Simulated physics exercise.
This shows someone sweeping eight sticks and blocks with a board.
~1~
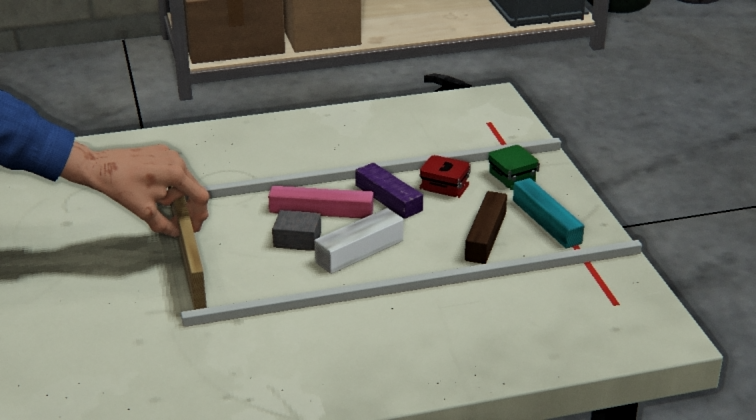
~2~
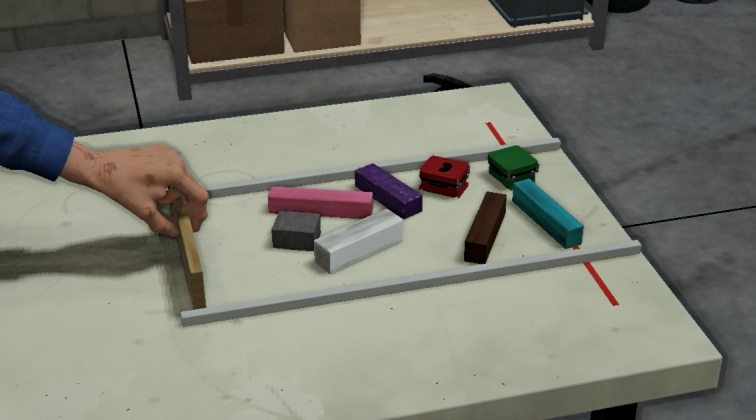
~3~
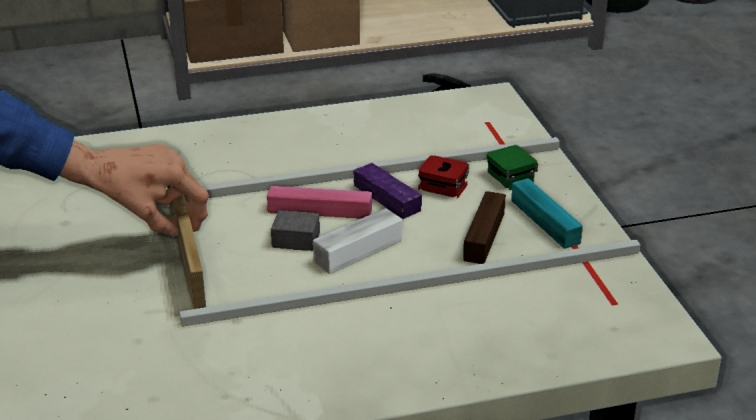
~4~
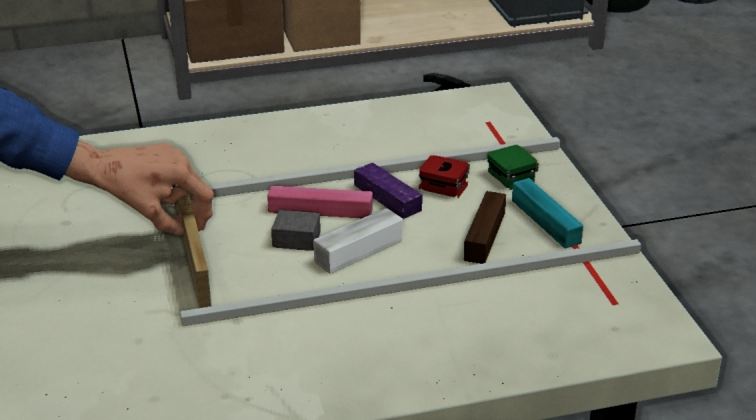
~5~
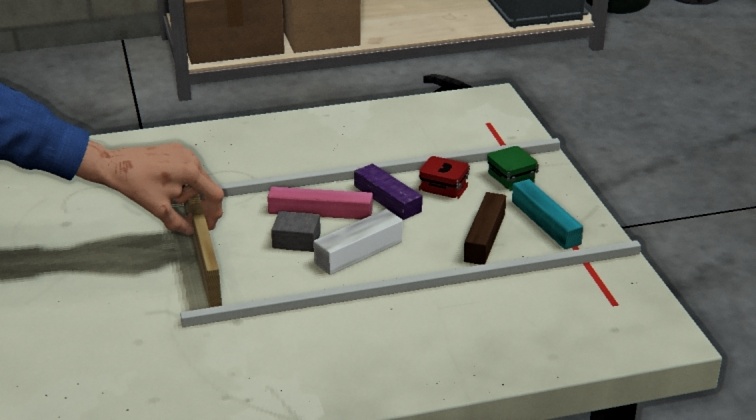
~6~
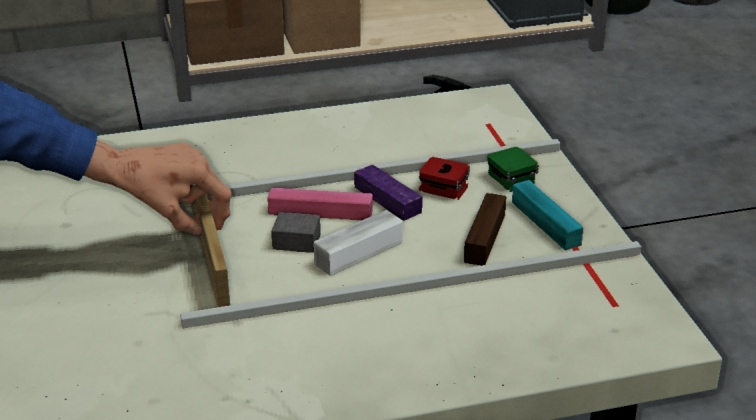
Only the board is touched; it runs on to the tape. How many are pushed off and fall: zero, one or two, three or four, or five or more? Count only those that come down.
The number that fall off is three or four.
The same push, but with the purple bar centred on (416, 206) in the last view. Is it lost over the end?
Then it falls.
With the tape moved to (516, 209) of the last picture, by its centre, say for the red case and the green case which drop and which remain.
The red case stays on; the green case tumbles off.
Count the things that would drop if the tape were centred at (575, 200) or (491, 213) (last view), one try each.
It would be 7 and 0.
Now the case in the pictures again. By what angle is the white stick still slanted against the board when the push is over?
Near 65 degrees.
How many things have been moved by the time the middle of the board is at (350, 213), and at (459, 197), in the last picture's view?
At the one place 4, at the other 8.
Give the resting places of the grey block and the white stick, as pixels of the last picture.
The grey block at (565, 195), the white stick at (601, 207).
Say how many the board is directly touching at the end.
The number is 4.
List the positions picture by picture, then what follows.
The first frame shows turquoise stick (548, 212); green case (513, 168); brown stick (486, 226); board (185, 235); tape (545, 203).
The second frame shows green case (512, 168); red case (444, 178).
The third frame shows brown stick (485, 227); board (185, 235).
The fourth frame shows turquoise stick (547, 213); grey block (296, 230).
The fifth frame shows green case (512, 169); purple bar (388, 191).
The sixth frame shows turquoise stick (547, 214); green case (512, 169); brown stick (486, 229); board (208, 233); tape (545, 205).
Early on, none off yet; turquoise stick at rest near (547, 214); green case at rest near (512, 169); brown stick at rest near (486, 229).
A while later, none off yet; turquoise stick at rest near (549, 214); green case at rest near (515, 169); brown stick travelled a little near (505, 232).
Further along, none off yet; turquoise stick travelled about its own width near (603, 205); green case travelled well along near (578, 168); brown stick travelled about its own width near (563, 230).
Finally, the number that fall off is three or four; lost, red case, green case and turquoise stick.
